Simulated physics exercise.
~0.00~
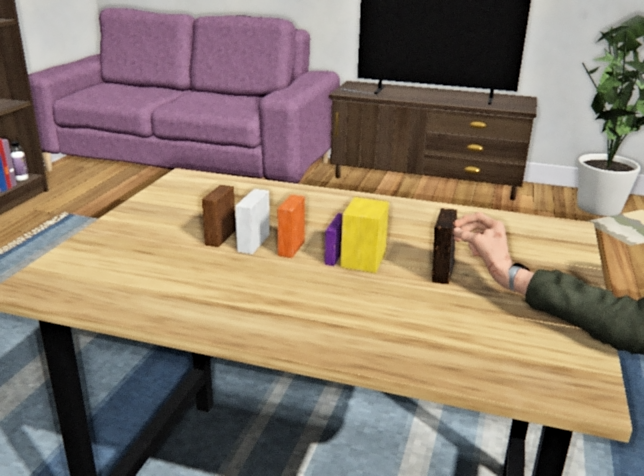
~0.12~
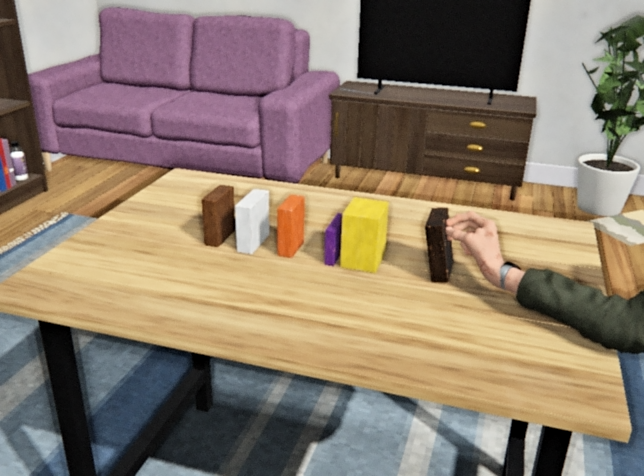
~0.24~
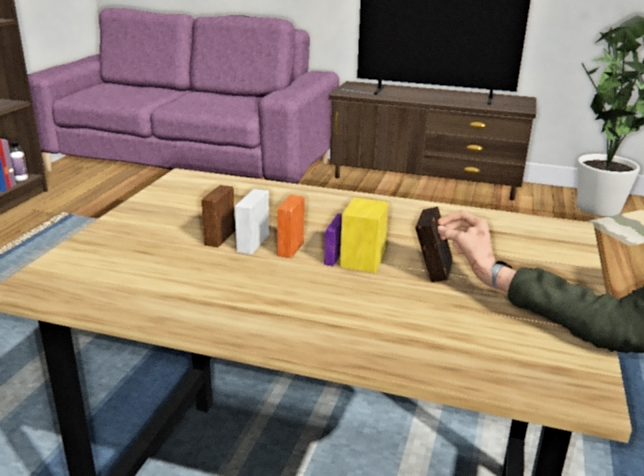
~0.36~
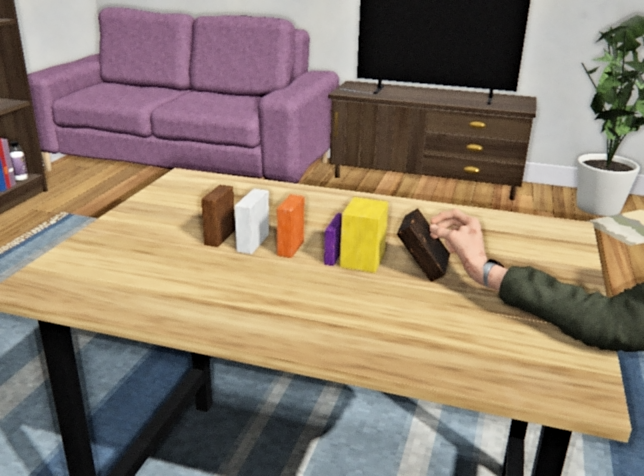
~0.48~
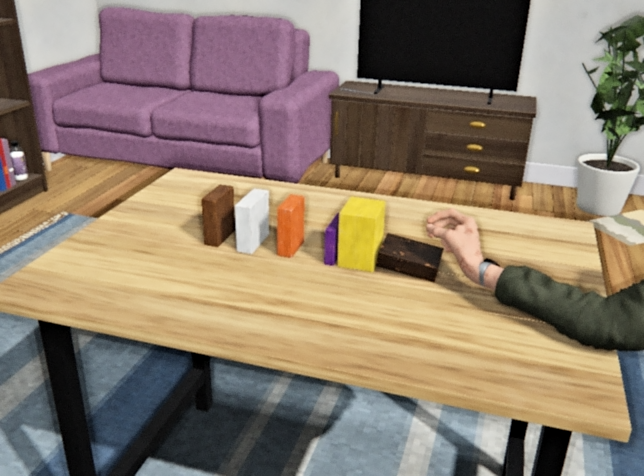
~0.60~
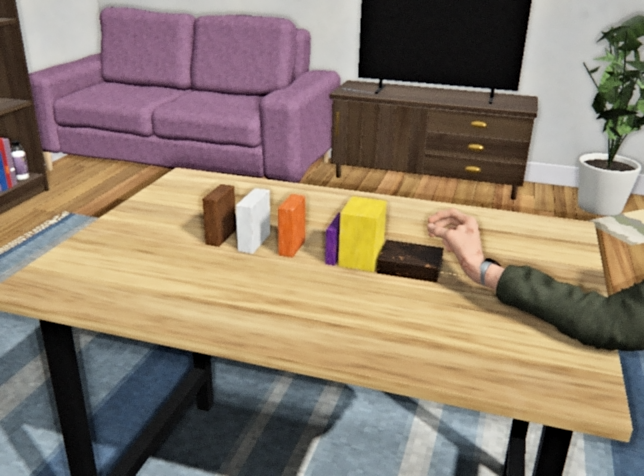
The video shows a hand slowly tipping a black board leftward on a wooden table until it falls onto its side beside a yellow block, while the yellow and purple blocks and the orange, white and brown pieces farther left all remain standing.
